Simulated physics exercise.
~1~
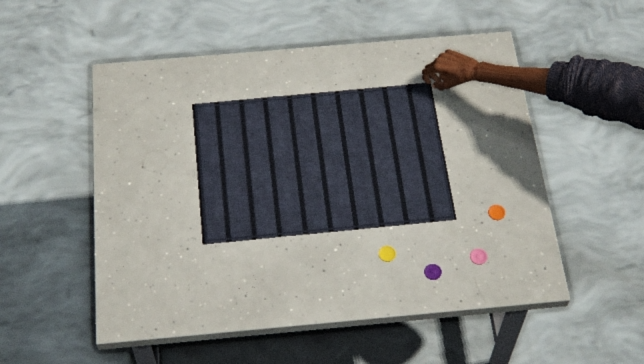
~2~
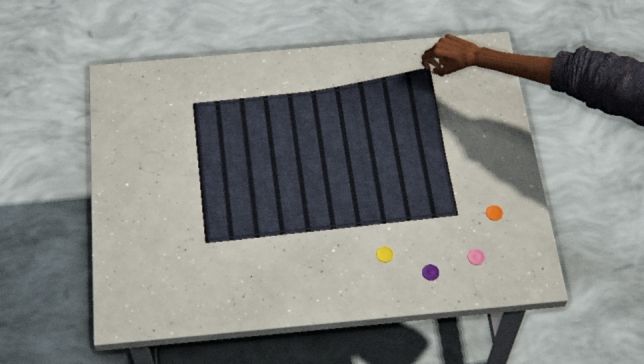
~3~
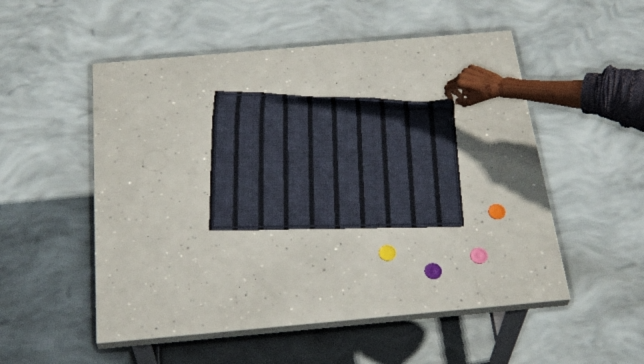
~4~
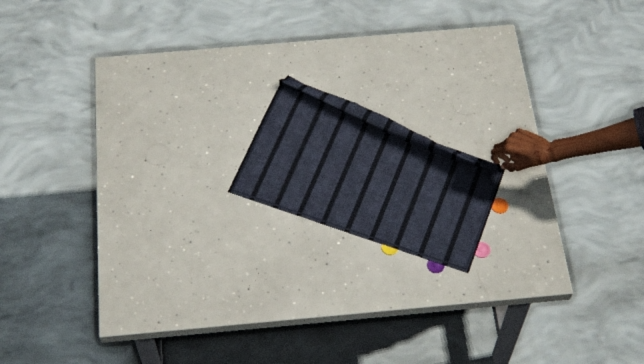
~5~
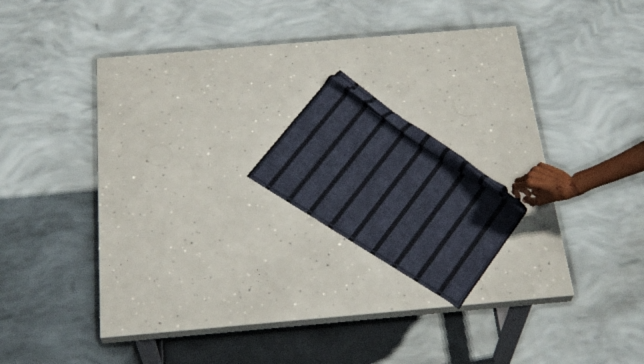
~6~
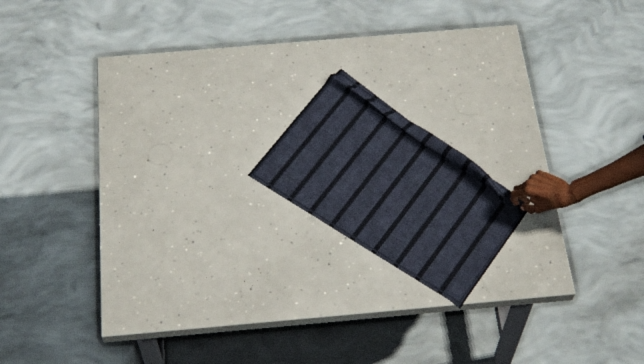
A dark striped napkin lay on a pale speckled table as a hand pinched its upper right corner, then dragged it right and down, turning it at a slant until it covered the orange, pink, yellow and purple discs, the hand still at its corner.
